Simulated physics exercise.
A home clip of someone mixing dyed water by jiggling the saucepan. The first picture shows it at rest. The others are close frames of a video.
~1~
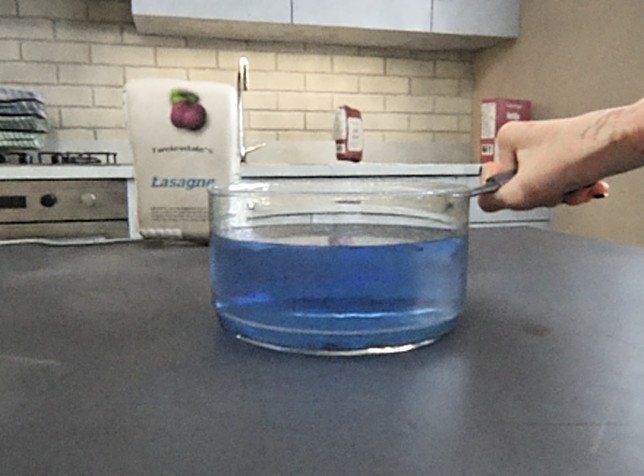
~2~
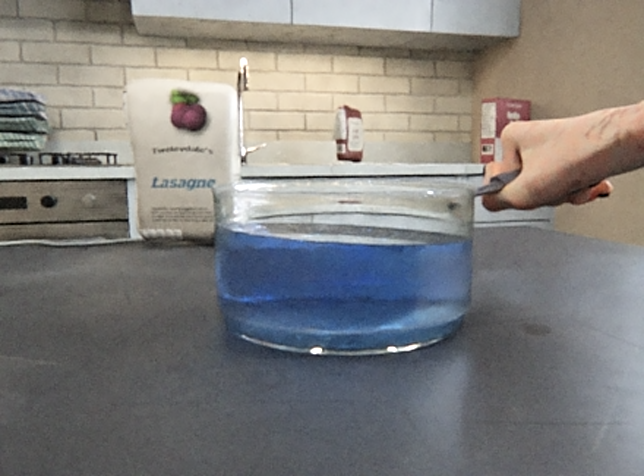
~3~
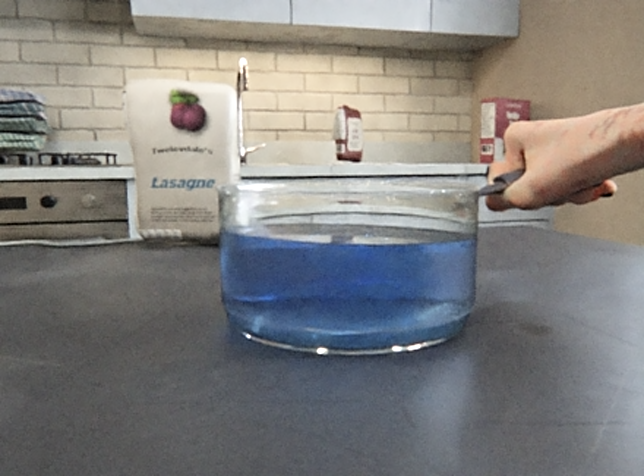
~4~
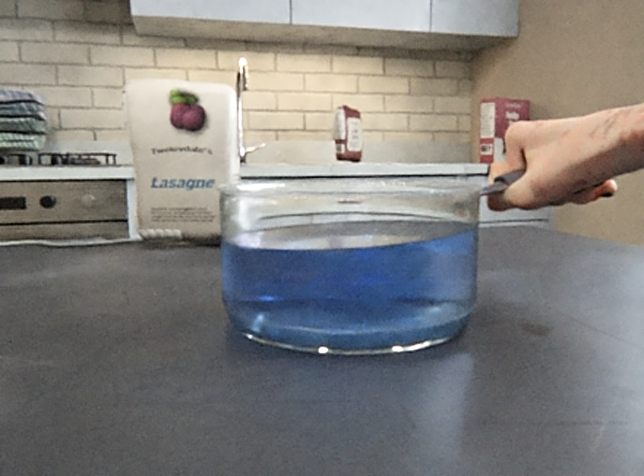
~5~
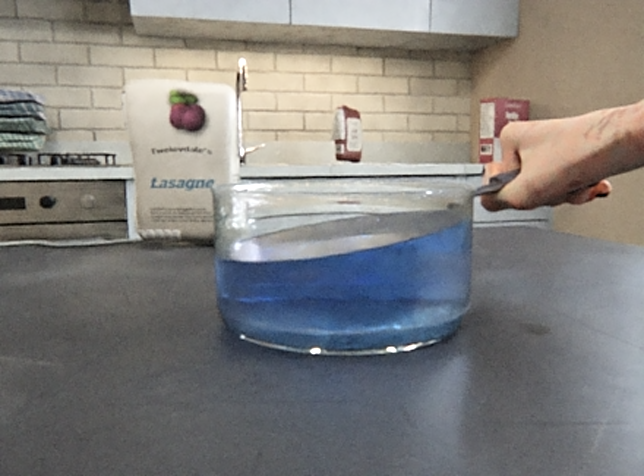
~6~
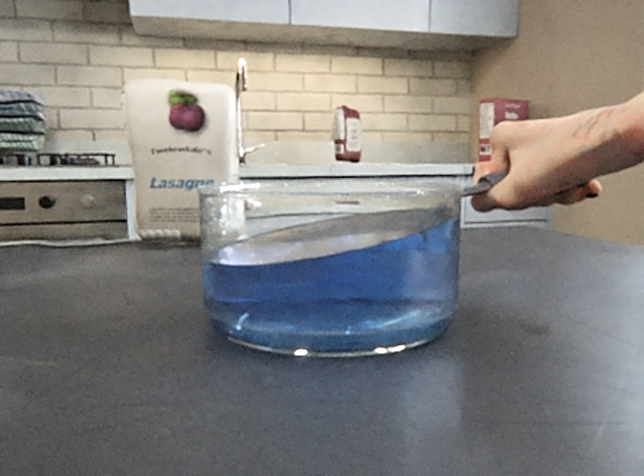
In this clip, a hand holding the handle of a clear glass saucepan of blue liquid shifts it slightly right, then back left on a dark countertop, as the liquid's surface tilts from slightly higher left to clearly higher right.
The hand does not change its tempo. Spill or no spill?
It spills.
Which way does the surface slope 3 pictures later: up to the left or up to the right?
On the left side.
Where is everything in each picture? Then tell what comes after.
The first frame shows saucepan (338, 249) about two thirds full; at rest.
The second frame shows saucepan about two thirds full, surface at (342, 227); surface a little higher on the left.
The third frame shows saucepan (347, 248) about two thirds full; surface about level.
The fourth frame shows saucepan about two thirds full, surface at (348, 227); surface a little higher on the right.
The fifth frame shows saucepan (343, 249) about two thirds full; surface clearly higher on the right.
The sixth frame shows saucepan about two thirds full, surface at (331, 228); surface clearly higher on the right.
Soon after, the highest wave so far goes over the rim.
In the end, the highest wave so far goes over the rim; some is on the top.
